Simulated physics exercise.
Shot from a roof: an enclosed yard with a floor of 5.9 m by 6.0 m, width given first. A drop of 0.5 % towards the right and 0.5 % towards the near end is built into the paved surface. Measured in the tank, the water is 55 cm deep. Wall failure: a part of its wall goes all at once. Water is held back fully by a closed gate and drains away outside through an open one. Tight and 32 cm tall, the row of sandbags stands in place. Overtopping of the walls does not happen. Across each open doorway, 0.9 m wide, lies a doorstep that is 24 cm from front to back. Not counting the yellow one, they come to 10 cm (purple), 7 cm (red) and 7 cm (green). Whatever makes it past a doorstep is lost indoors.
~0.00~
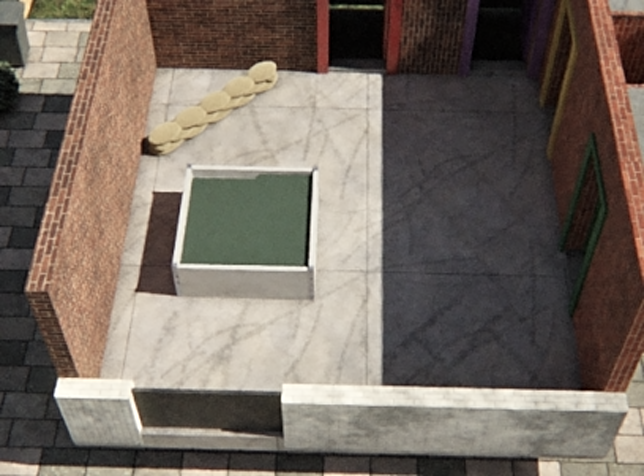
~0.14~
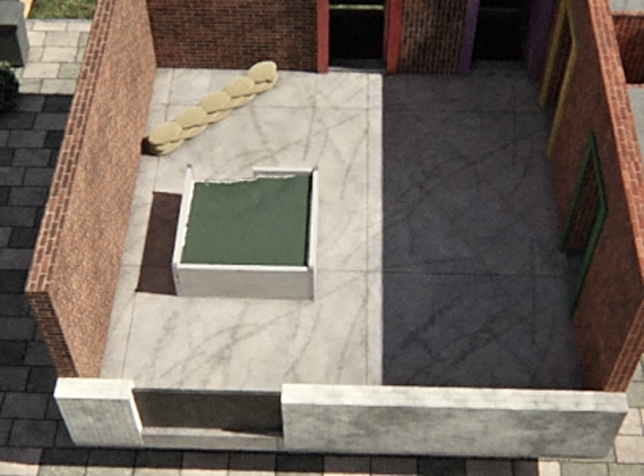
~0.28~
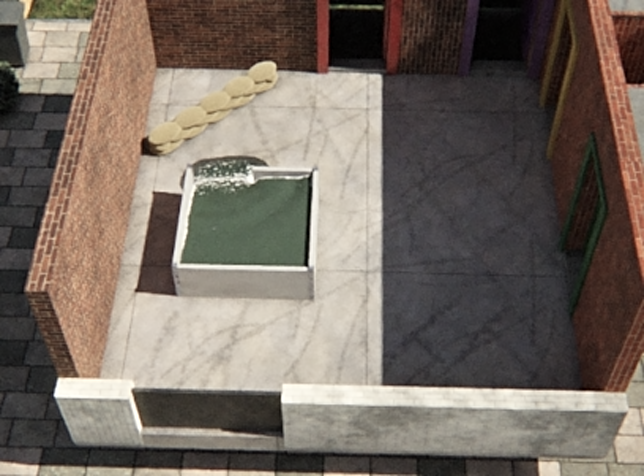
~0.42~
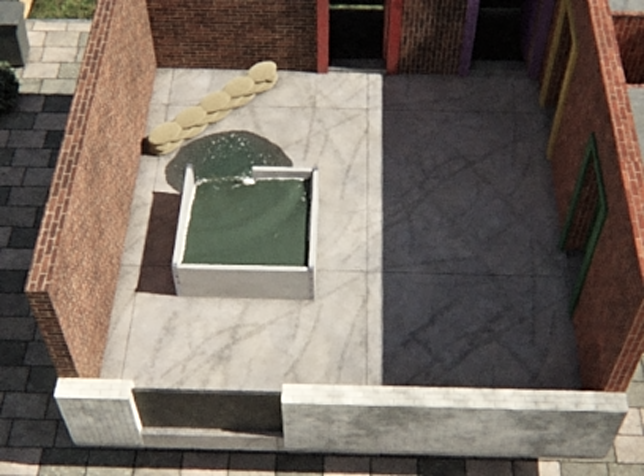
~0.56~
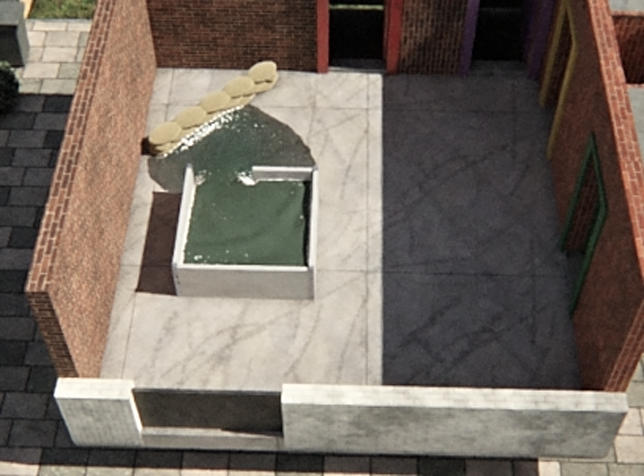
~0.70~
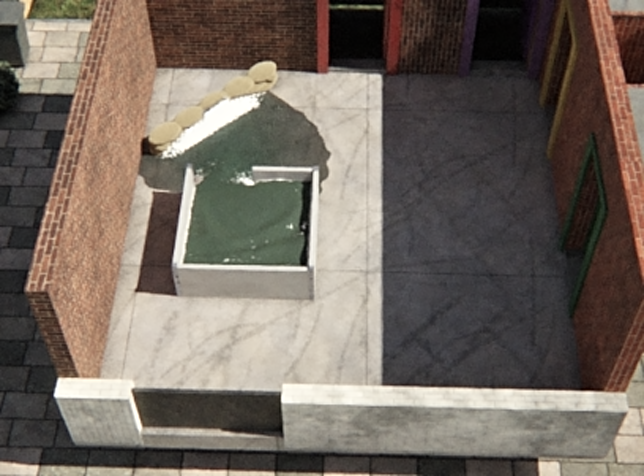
The video shows a walled yard with a tank of dark green water; part of the tank's far wall gives way, and water pours out, spreads across the paving and reaches the row of sandbags, foaming white along them.
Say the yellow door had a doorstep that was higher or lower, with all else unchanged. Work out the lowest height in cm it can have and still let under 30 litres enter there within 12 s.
The lowest such height is roughly 11.5 cm.
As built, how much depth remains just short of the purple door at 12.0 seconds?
Lab note: Depth approx. 4.5 cm.
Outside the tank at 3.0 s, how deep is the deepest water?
I'd put it near 18 cm.
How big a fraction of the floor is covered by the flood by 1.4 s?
I'd say near 15 percent is wet.
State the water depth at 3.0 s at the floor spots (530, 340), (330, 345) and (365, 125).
In that order: 0, 0 and 4 cm.
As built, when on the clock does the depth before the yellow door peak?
I'd say near 3.8 seconds.
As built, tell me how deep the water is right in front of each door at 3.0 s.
Lab note, cm: Purple 6; yellow 3; red 13; green 0.
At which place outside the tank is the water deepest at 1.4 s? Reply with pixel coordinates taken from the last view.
About (194, 139).
After 1.4 s water covers 15 % of the floor, deepest (34 cm) near (194, 139); it has not reached the yellow door.
After 3.0 s water covers 35 % of the floor, deepest (18 cm) near (181, 148); 3 cm at the yellow door, 0 litres in over its 5 cm doorstep.
After 12.0 s water covers 85 % of the floor, deepest (8 cm) near (547, 427); 6 cm at the yellow door, 163 litres in over its 5 cm doorstep.
At the yellow door as built, the water arrived by 2.9 s and peaked near 14 cm at 3.8 s.
With a doorstep of 10.5 cm, 40 litres would have come in within the 12 s; with 14 cm, 10 litres. So under 30 litres takes about 11.5 cm.
